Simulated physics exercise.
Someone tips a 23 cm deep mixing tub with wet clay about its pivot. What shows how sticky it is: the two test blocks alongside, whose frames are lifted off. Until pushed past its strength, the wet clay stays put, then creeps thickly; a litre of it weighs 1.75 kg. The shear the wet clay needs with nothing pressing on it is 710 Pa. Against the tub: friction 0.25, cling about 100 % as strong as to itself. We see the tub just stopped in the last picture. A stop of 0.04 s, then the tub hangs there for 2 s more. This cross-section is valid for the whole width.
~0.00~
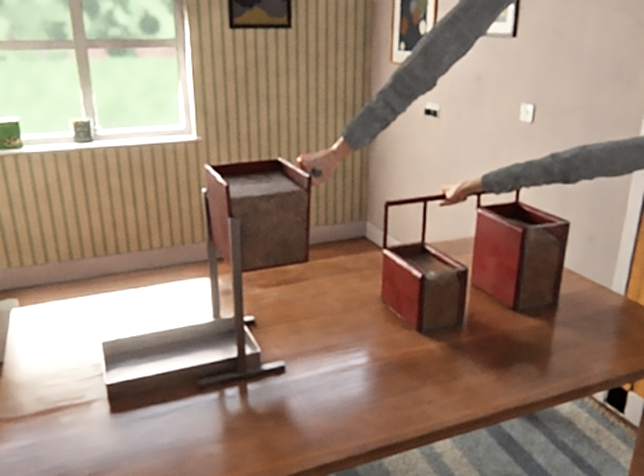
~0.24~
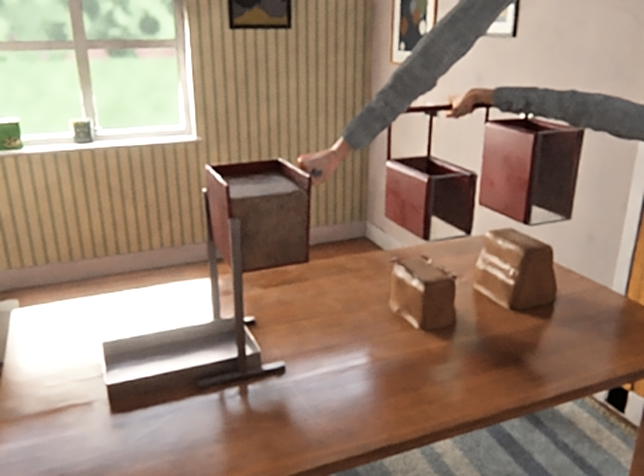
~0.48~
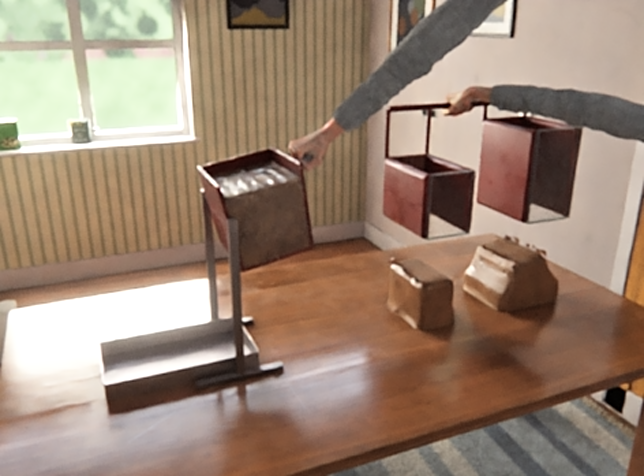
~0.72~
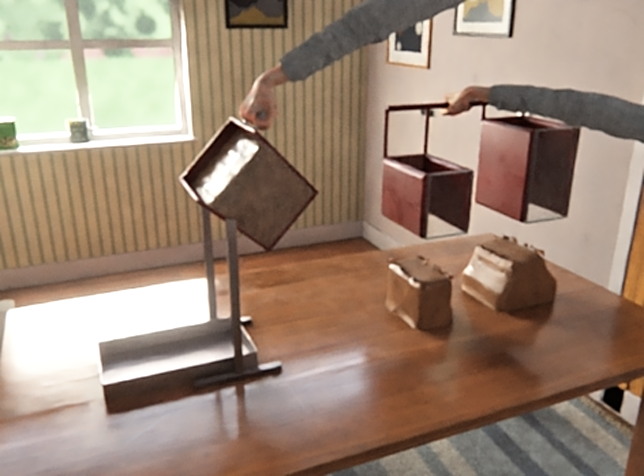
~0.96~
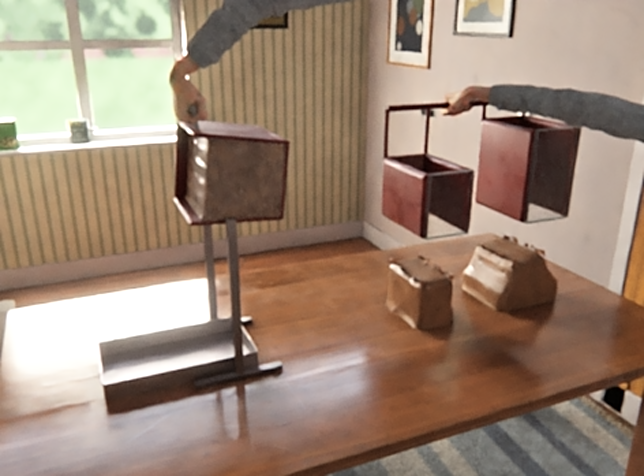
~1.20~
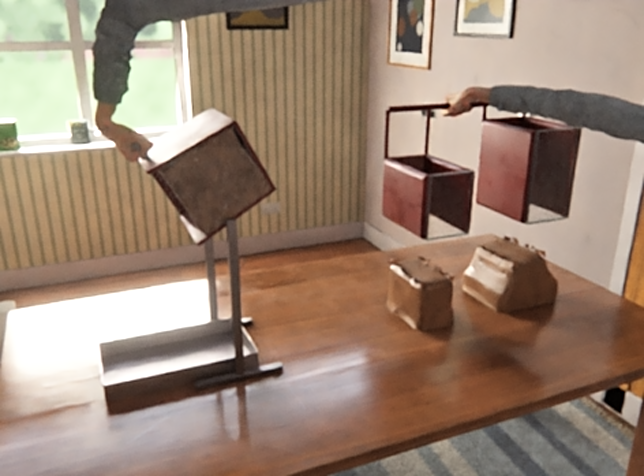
The video shows one hand lifting two red open boxes off brown clay blocks on a wooden table, the blocks sagging slightly, while another hand turns a clay-filled tub counterclockwise on its stand until it is past sideways.
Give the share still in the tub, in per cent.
9 %.
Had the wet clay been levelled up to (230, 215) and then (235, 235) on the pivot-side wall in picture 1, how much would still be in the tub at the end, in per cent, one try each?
Roughly 10 per cent, then roughly 14 per cent.
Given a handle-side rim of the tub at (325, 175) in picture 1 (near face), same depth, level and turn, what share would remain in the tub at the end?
Around 8 percent would still be in the tub at the end.
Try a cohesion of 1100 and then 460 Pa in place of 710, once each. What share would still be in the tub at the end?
Try one gives 12 per cent, try two gives 3 per cent.
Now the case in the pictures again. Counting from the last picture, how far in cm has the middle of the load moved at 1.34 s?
I'd estimate roughly 6 centimetres.
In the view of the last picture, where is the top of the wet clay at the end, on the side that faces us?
Peak location: Approx. (258, 180).
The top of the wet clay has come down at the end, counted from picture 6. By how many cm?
13 cm.
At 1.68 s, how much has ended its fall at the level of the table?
Some 70 % has got all the way down.
After 1.34 s, the tub is at 118 degrees and holds 83 %.
After 1.51 s, the tub is at 118 degrees and holds 30 %.
After 1.68 s, the tub is at 118 degrees and holds 13 %.
After 1.85 s, the tub is at 118 degrees and holds 9 %.
After 3.20 s, at the end, the tub is at 118 degrees and holds 9 %.
